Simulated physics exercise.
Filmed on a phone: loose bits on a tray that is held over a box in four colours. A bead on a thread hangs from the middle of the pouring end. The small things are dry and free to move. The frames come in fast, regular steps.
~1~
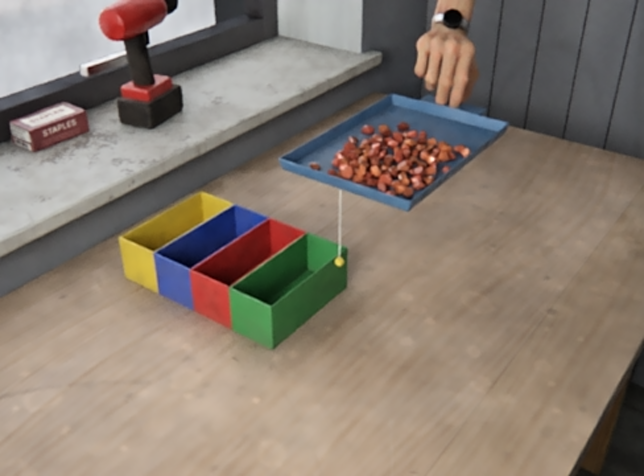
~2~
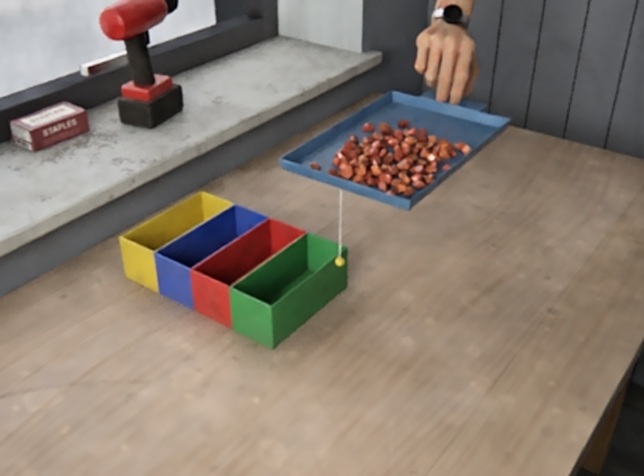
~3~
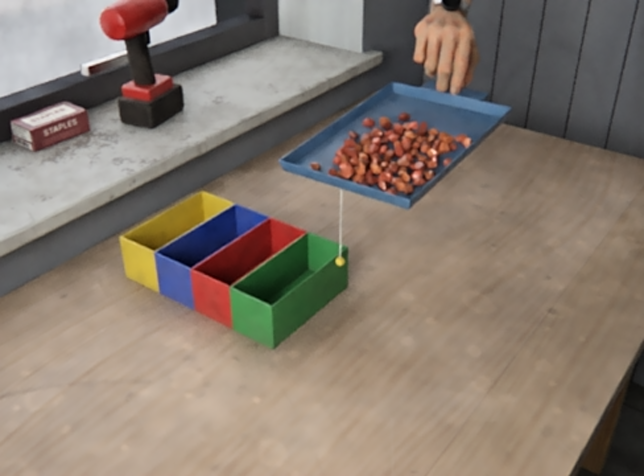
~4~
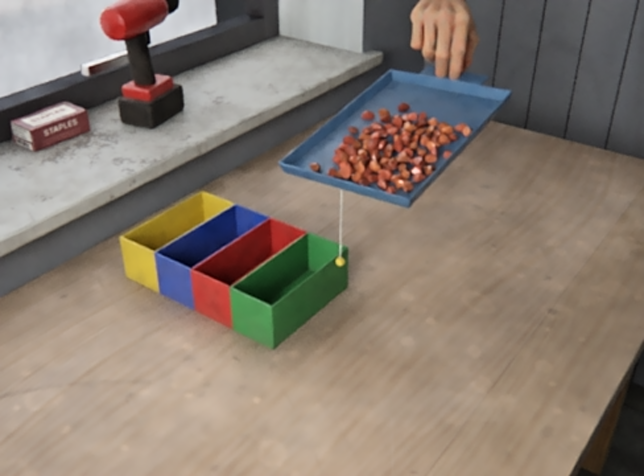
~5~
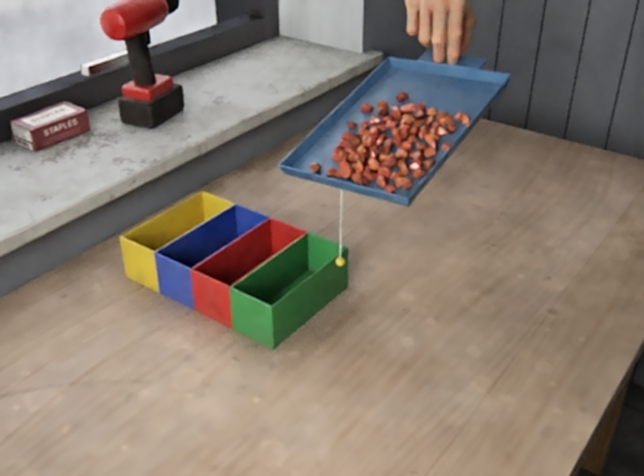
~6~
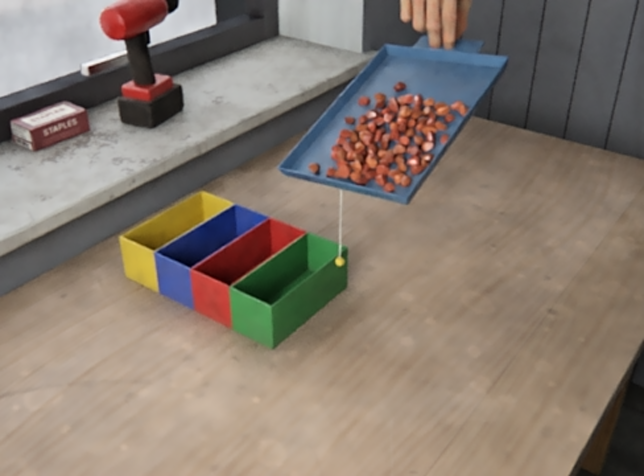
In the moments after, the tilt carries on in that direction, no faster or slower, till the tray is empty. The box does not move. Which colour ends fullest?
The green cell gets the most.
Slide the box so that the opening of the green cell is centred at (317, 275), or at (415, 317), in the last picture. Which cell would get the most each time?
One: The red cell. Two: That yellow cell.
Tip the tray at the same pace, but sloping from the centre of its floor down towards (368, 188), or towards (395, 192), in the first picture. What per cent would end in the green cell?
Near 10 % and 0 %.
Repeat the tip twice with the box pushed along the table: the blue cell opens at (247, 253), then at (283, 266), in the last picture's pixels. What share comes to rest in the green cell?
Roughly 30 per cent, and 10 per cent.
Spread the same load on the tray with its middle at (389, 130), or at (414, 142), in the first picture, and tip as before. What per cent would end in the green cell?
Roughly 60 per cent, and 50 per cent.
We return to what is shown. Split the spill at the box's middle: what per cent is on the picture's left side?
Some 0 per cent.
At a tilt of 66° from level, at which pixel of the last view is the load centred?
Near (324, 162).
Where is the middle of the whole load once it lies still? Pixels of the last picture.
Roughly at (283, 318).
Soon, tray tipped steeply; most on the tray; a stray few in the red cell; a stray few in the green cell; a small part falling or outside the box.
A while on, tray tipped past a quarter turn; a small part on the tray; about a third in the green cell; a small part in the red cell; about half falling or outside the box.
Towards the end, tray tipped past a quarter turn; about half in the green cell; a small part in the red cell; about a third falling or outside the box.
Finally, tray tipped past a quarter turn; about half in the green cell; a small part in the red cell; none in the blue cell; none in the yellow cell; about a third outside the box.
